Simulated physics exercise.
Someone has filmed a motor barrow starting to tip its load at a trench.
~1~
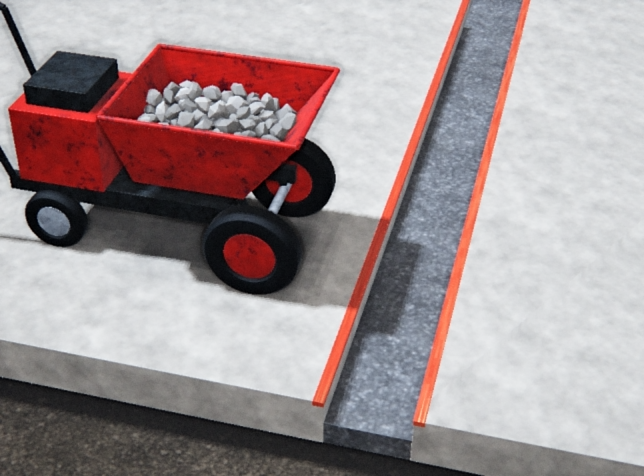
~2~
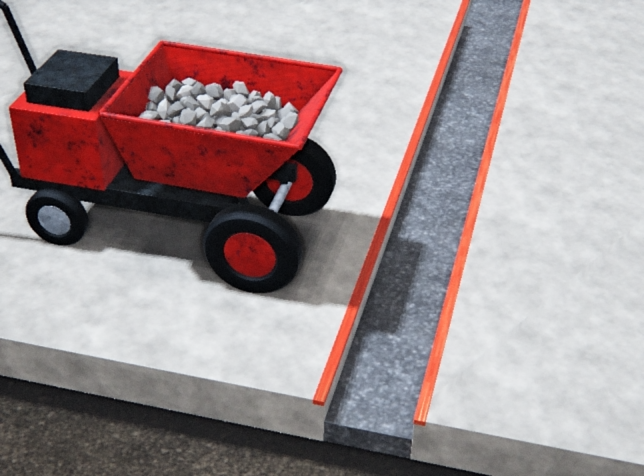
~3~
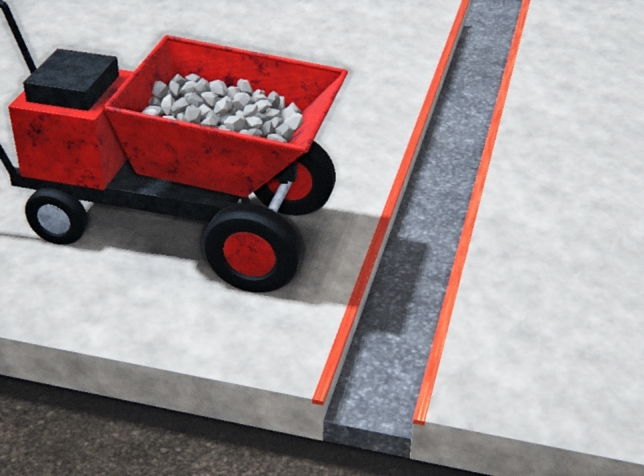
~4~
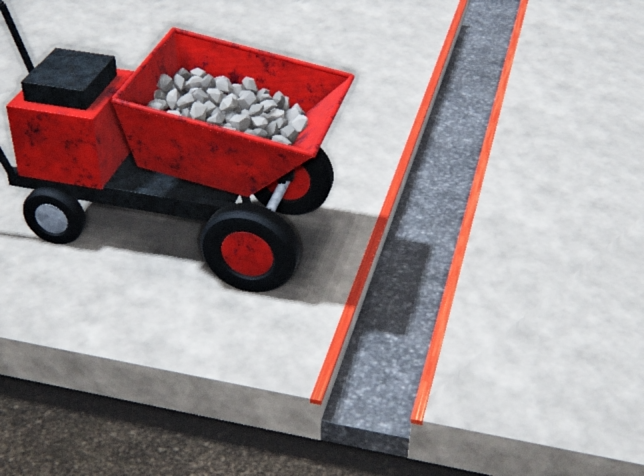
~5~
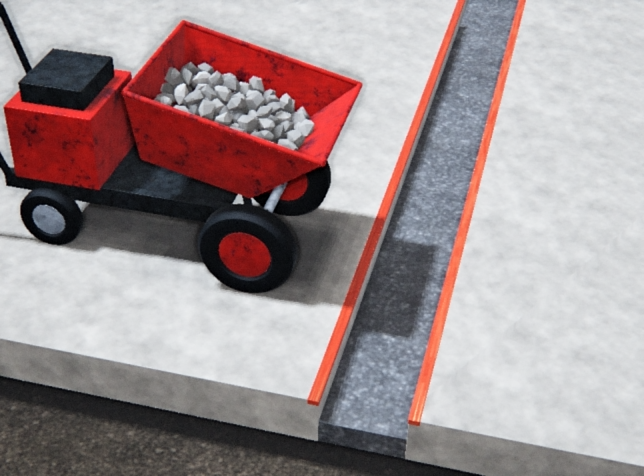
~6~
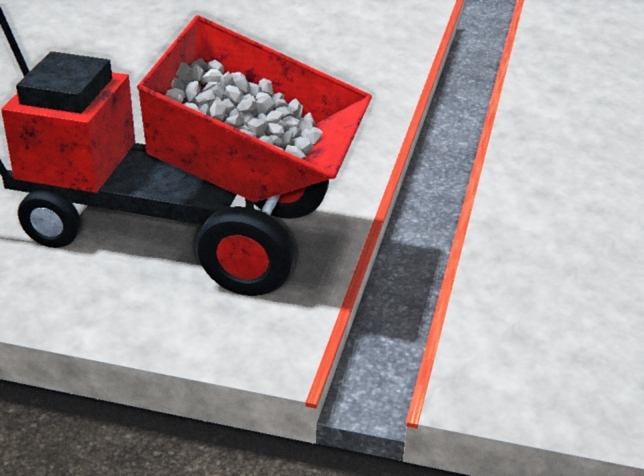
The red skip of a motor barrow, loaded with broken grey stones, starts level and tilts gradually forward to the right, its back end rising, while the wheels stay almost still beside a shallow, orange-edged trench.
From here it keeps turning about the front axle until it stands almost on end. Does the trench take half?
It catches over half.
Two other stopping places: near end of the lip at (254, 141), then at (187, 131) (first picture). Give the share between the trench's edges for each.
In turn 90 and 40 in a hundred.
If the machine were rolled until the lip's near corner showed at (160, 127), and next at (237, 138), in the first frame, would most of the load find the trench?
In turn: Below a half; over half.
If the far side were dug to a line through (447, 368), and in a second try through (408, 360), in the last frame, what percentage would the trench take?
First some 90, then 60 per cent.
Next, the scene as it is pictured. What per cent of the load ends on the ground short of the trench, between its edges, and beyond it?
Short: 0 %, between: 75 %, beyond: 20 %.
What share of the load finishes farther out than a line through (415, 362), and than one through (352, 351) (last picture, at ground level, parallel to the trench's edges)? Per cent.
In turn 20 and 90 in a hundred.
Shortly afterwards, skip tipped steeply; the whole lot in the skip.
Next, skip tipped right over; the bulk in the skip; a little in or heaped over the trench; only a few beyond it.
Some moments later, skip tipped right over; a little in the skip; near two thirds in or heaped over the trench; near a quarter beyond it.
In the end, skip tipped right over; only a few in the skip; the bulk in or heaped over the trench; near a quarter beyond it.
